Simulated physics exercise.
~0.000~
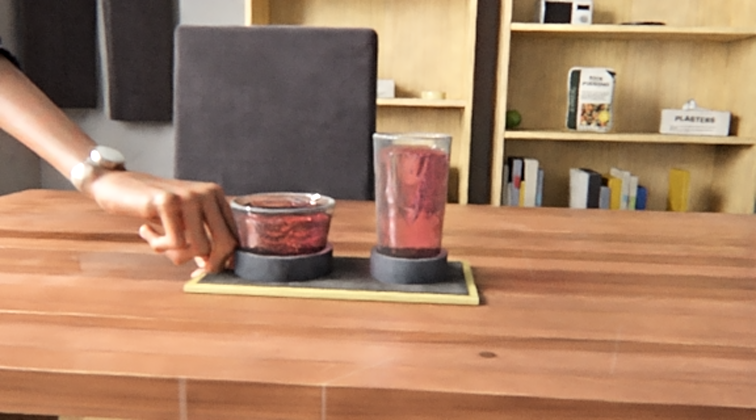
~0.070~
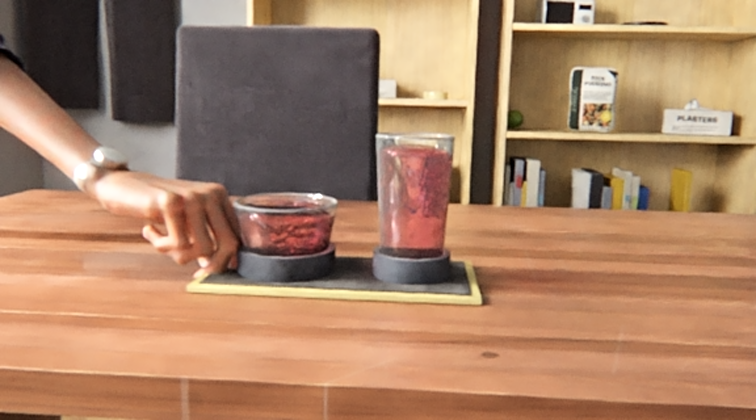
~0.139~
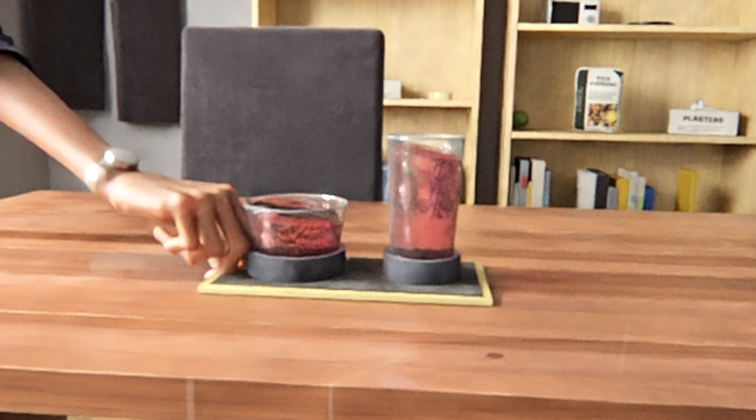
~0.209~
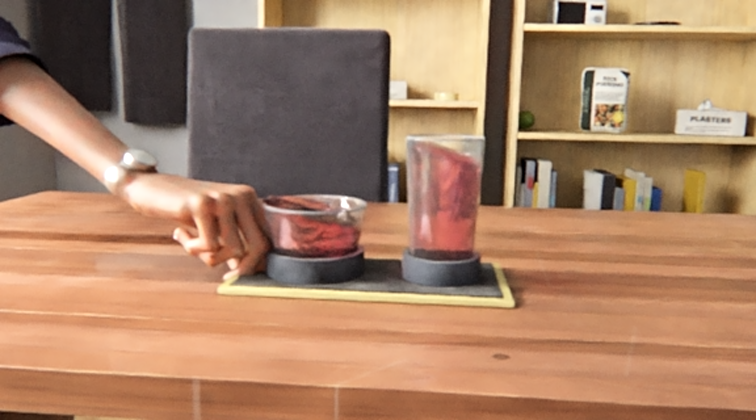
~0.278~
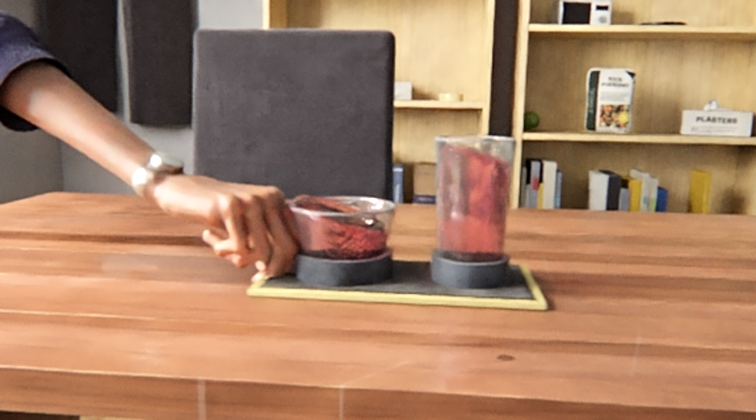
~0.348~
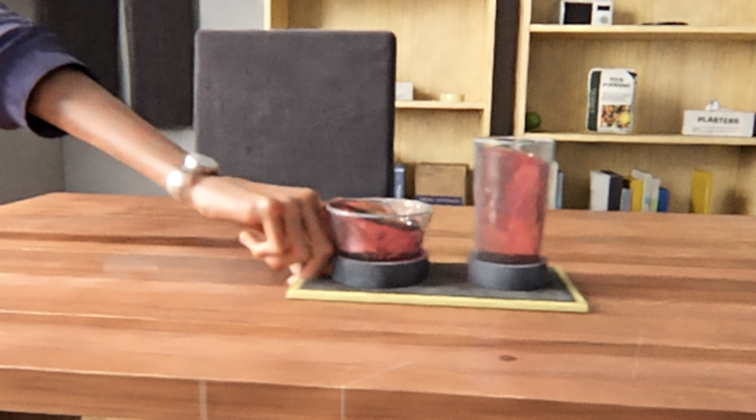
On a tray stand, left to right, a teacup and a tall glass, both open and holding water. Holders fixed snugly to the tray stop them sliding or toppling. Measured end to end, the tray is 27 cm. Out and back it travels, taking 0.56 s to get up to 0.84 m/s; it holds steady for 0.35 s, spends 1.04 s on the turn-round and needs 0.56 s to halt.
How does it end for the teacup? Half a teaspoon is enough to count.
It will overflow.
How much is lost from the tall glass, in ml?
Looks like close to 0 ml, give or take.
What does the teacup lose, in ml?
15 ml.
After 0.95 s the tray moves at 0.83 m/s; losses from the left are 8, 0 ml.
After 1.55 s the tray moves at 0.30 m/s; losses from the left are 14, 0 ml.
After 2.16 s the tray moves at 0.59 m/s; losses from the left are 14, 0 ml.
After 2.76 s the tray moves at 0.00 m/s; losses from the left are 17, 0 ml.
In the end losses from the left are 17, 0 ml.
